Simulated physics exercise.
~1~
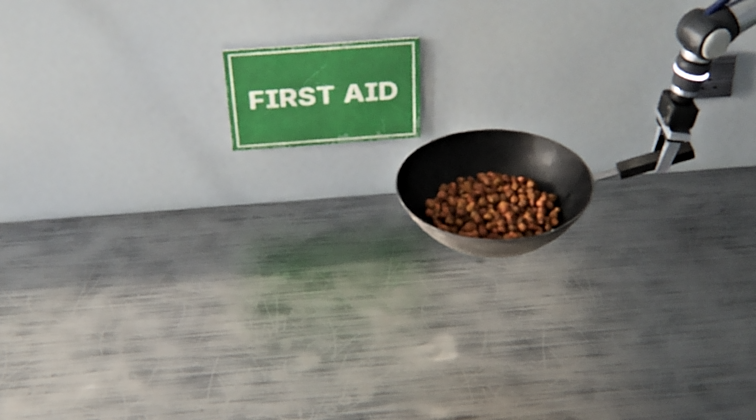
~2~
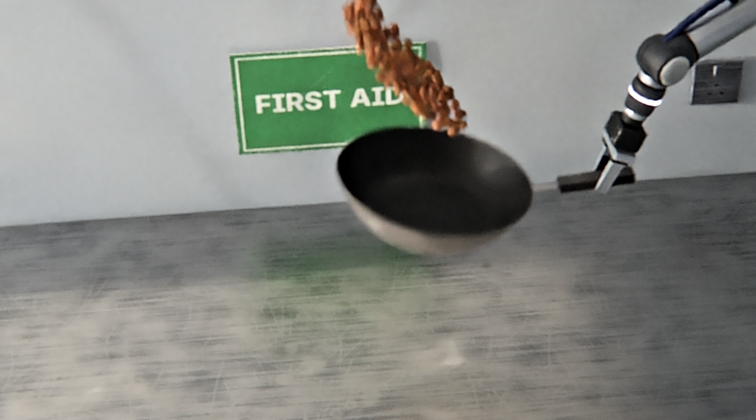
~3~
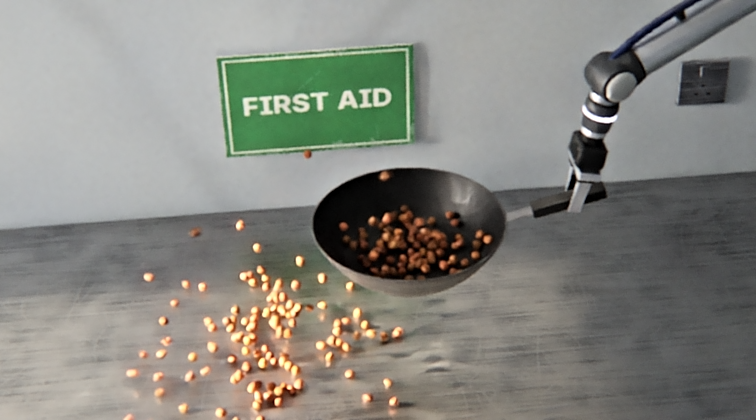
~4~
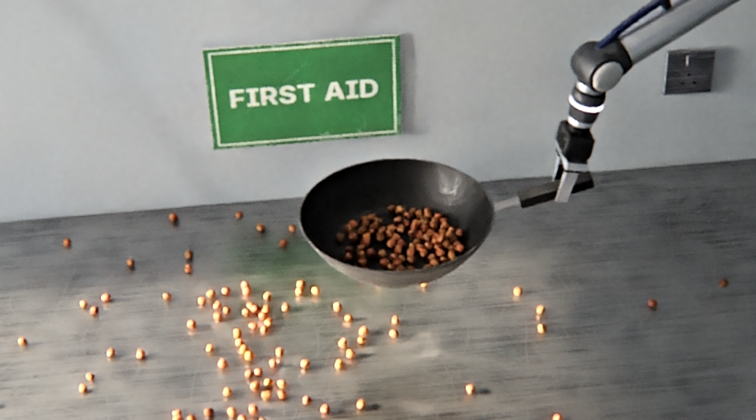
At first, a robotic arm holds a dark frying pan heaped with hazelnuts above a scratched grey metal table, with a green first aid sign on the wall behind. The arm moves the pan to the left and tosses the nuts, which rise in a long, slanting stream in front of the sign while the pan tilts beneath them. As they come down, some land back in the pan, but many miss it and scatter across the table to the left. The pan levels out and stays nearly still as the loose nuts spread farther. In the end, hazelnuts lie strewn over the tabletop, while a smaller pile remains in the pan.
